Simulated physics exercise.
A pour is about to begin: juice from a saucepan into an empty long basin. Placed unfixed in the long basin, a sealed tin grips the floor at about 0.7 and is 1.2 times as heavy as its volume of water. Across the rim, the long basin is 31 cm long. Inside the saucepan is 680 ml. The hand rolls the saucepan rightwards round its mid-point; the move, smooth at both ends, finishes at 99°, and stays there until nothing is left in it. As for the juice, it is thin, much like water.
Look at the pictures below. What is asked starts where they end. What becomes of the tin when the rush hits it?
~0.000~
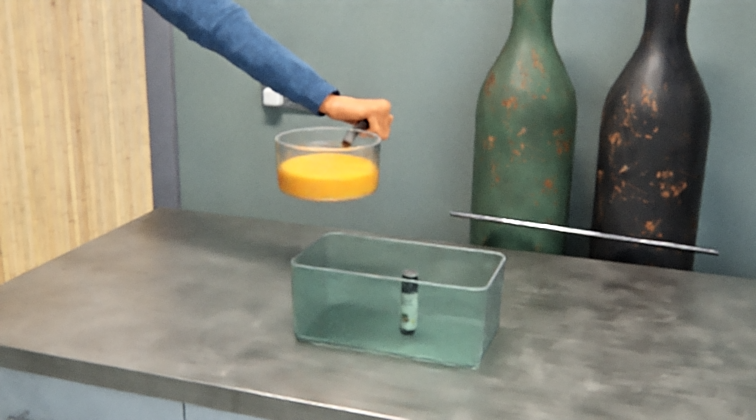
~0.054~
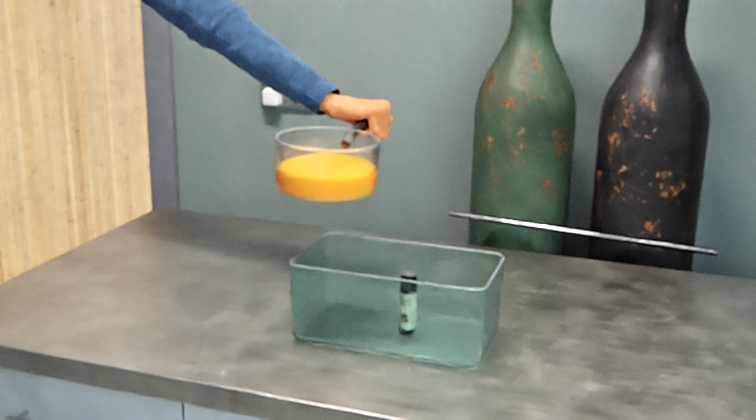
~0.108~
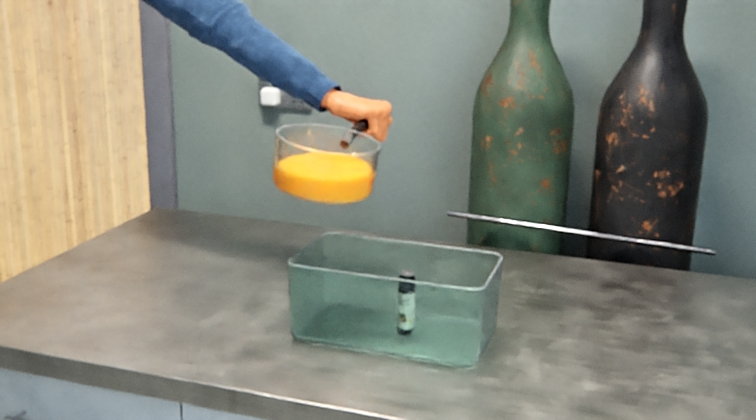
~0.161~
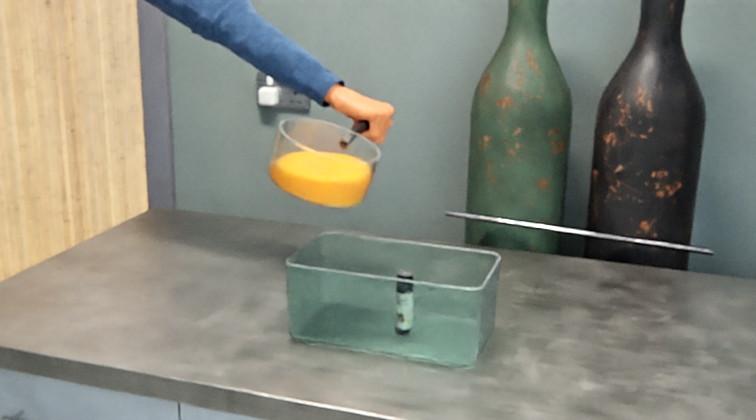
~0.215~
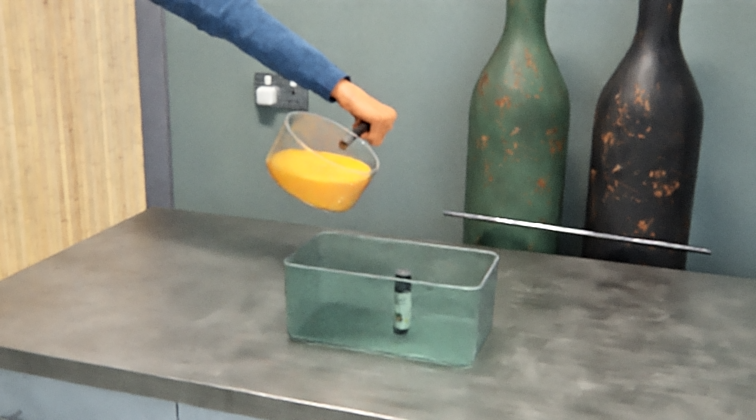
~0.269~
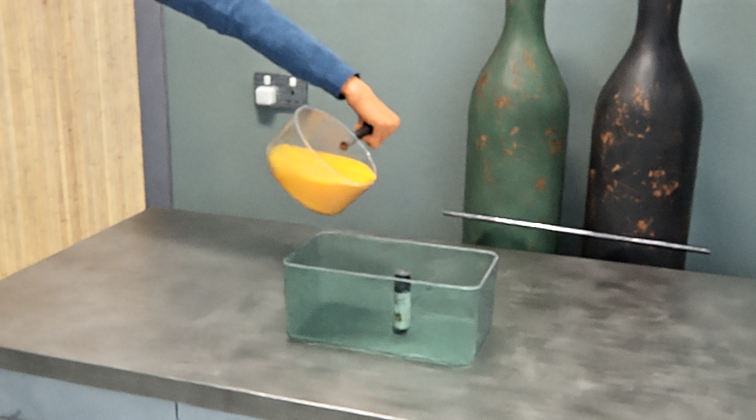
It is going to fail.
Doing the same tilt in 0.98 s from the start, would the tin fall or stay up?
With that tilt, the tin stays on its base.
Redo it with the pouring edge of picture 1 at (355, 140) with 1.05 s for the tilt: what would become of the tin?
Then it stays on its base.
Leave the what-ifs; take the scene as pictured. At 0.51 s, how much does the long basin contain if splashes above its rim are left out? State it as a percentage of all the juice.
About 28%.
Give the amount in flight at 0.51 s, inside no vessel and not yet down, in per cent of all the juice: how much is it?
Near 42 per cent of it all.
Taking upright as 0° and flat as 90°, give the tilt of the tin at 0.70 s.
It tilts roughly 5° from upright.
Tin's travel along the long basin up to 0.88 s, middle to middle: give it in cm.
Near 5 cm of travel.
Then, 0.51 s in, the tilt is 95° and 30 per cent is still to pour; the tin stands where it began.
Then, 0.70 s in, the tilt is 99° and 12 per cent is still to pour; the tin stands 2 cm from where it began.
Then, 0.88 s in, the tilt is 99° and 3 per cent is still to pour; the tin leans 39°.
Then, 1.09 s in, the tilt is 99° and 1 per cent is still to pour; the tin lies on its side.
Finally, the tin lies on its side.
